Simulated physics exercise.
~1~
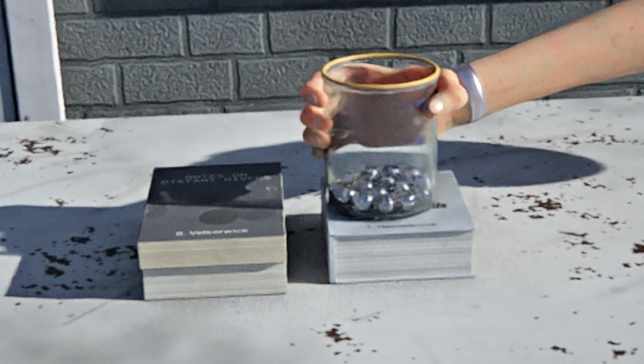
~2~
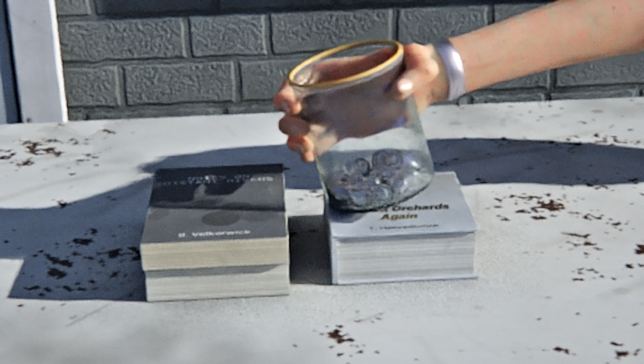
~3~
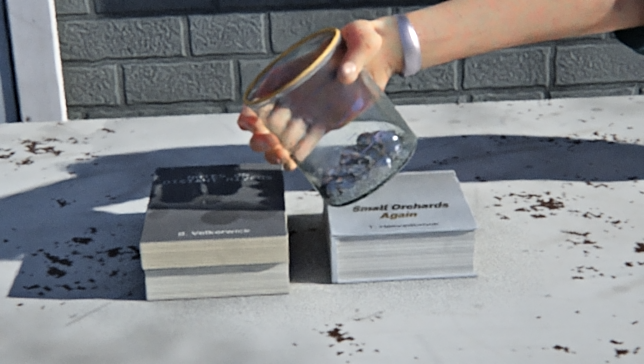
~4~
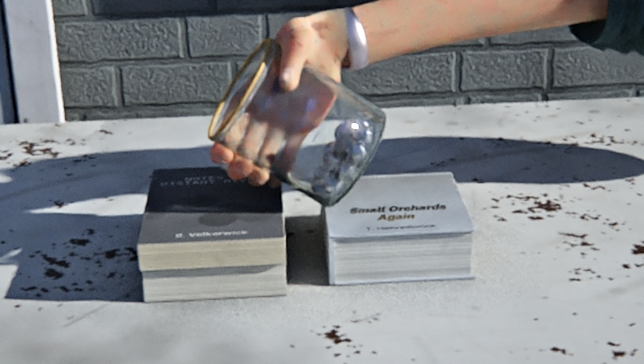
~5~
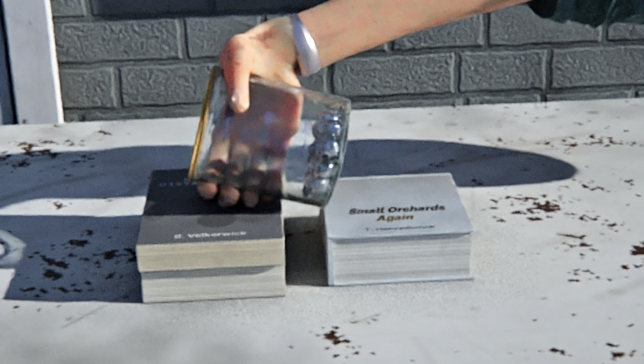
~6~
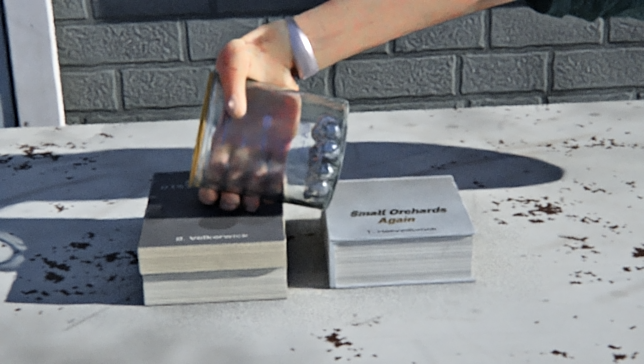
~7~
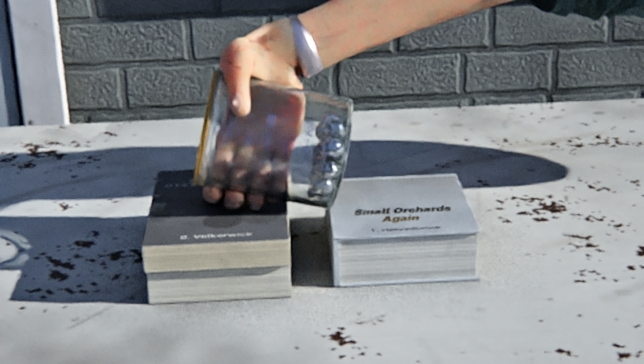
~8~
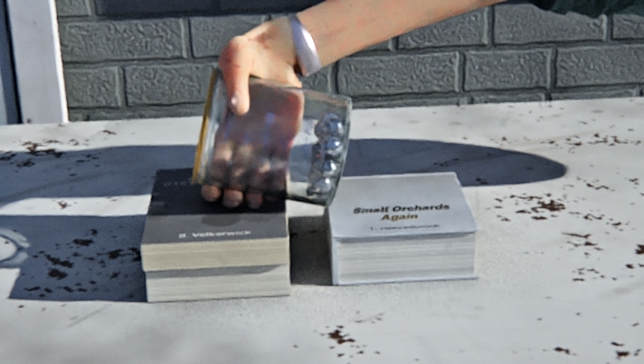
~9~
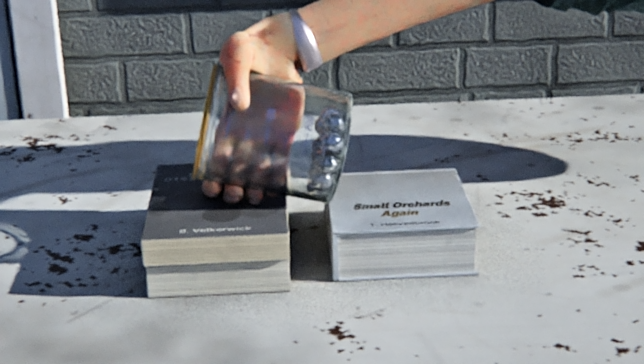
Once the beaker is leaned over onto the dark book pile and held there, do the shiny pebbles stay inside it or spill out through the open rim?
The pebbles all stay inside the beaker, gathered at its base end while the hand holds it tipped against the pile.
At the start, a hand with a pale band on the wrist holds a gold-rimmed glass beaker upright on a stack of white books, with a layer of shiny, clear pebbles inside. The hand leans the beaker to the left, and the pebbles gather at its base. It keeps tipping and moves left, uncovering the white cover, until the beaker lies nearly on its side against the pile with the dark cover. There the hand holds it almost still, the open rim facing left and the pebbles all still inside at the right end.
